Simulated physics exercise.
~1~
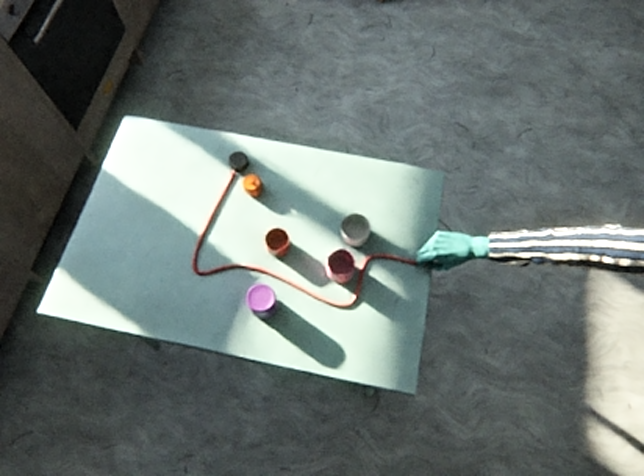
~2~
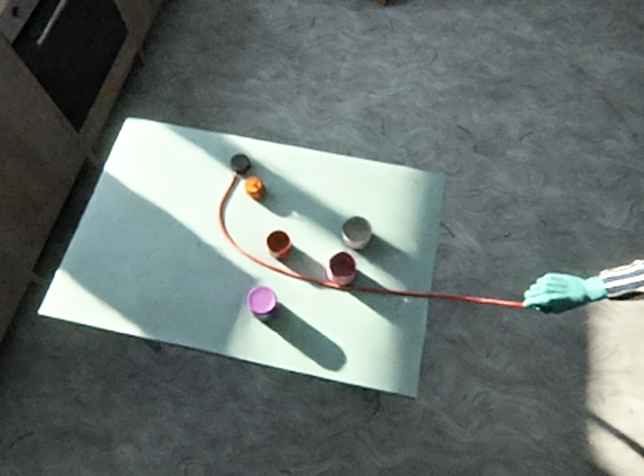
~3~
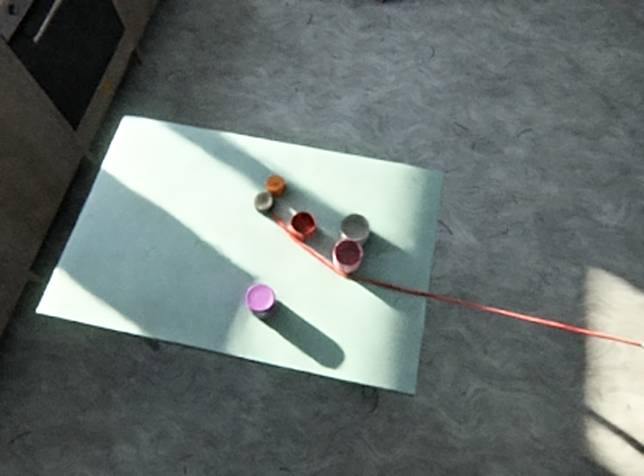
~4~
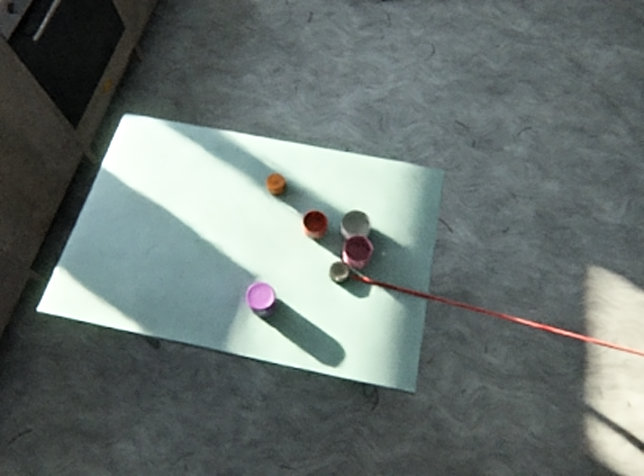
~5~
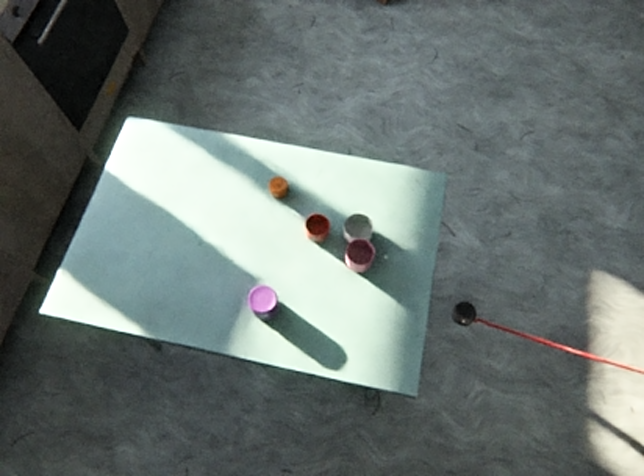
Red cord pulled right by a gloved hand, dragging a small black puck past shifting cups and off the pale tabletop.
